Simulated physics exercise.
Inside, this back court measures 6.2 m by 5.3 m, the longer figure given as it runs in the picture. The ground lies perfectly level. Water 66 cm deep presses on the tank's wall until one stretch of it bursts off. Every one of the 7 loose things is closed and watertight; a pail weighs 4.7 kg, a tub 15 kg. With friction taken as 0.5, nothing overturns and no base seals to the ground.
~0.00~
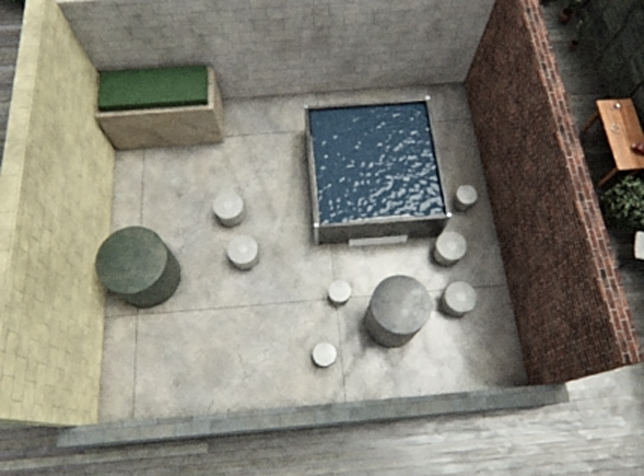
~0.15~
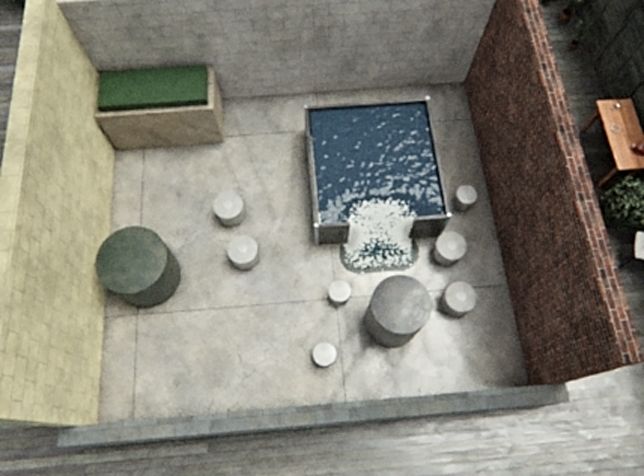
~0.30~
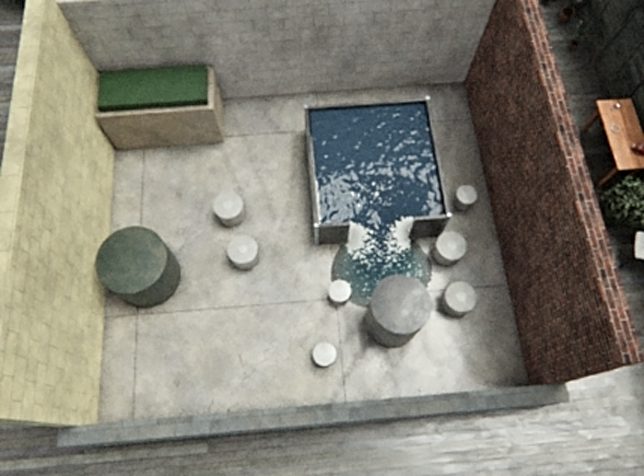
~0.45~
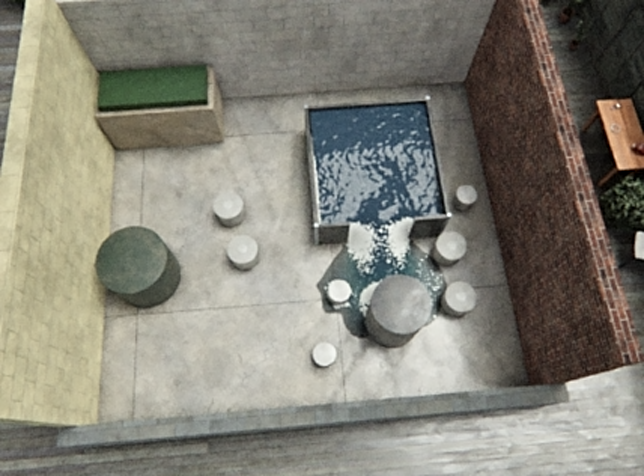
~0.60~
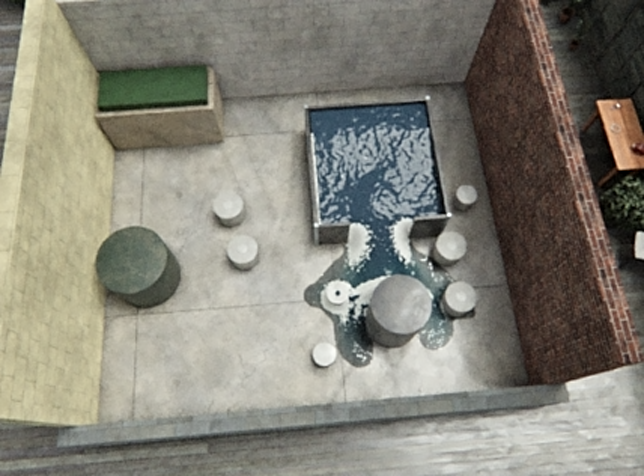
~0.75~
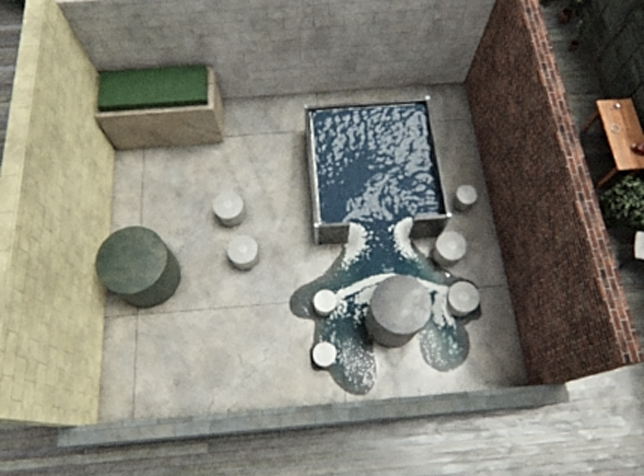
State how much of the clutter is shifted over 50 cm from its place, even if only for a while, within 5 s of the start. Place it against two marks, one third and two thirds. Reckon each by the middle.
Between the two marks.
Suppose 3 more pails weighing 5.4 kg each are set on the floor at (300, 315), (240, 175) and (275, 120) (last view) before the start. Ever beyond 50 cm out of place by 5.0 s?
Check, in order - exceeded, not exceeded, not exceeded.
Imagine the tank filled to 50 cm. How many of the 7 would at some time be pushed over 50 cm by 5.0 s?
Count: 3.
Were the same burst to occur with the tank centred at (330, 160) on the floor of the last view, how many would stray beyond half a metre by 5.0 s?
So the tally would be 4.
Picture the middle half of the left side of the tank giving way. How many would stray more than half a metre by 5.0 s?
Count: 2.
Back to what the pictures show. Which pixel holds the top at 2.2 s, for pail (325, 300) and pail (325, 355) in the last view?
Around (142, 370) and (193, 386).
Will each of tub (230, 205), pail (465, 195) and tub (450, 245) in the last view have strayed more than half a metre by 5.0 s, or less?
In that order: Short of it, more, short of it.
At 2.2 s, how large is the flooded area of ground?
Close to 16 m2, I'd say.
After 1.1 s 2 of 7 are over 50 cm from their spots; 0 afloat.
After 2.2 s 3 of 7 are over 50 cm from their spots; 2 afloat.
After 3.5 s 4 of 7 are over 50 cm from their spots; 2 afloat.
After 5.0 s 4 of 7 are over 50 cm from their spots, and 4 have been at some point; 3 afloat.
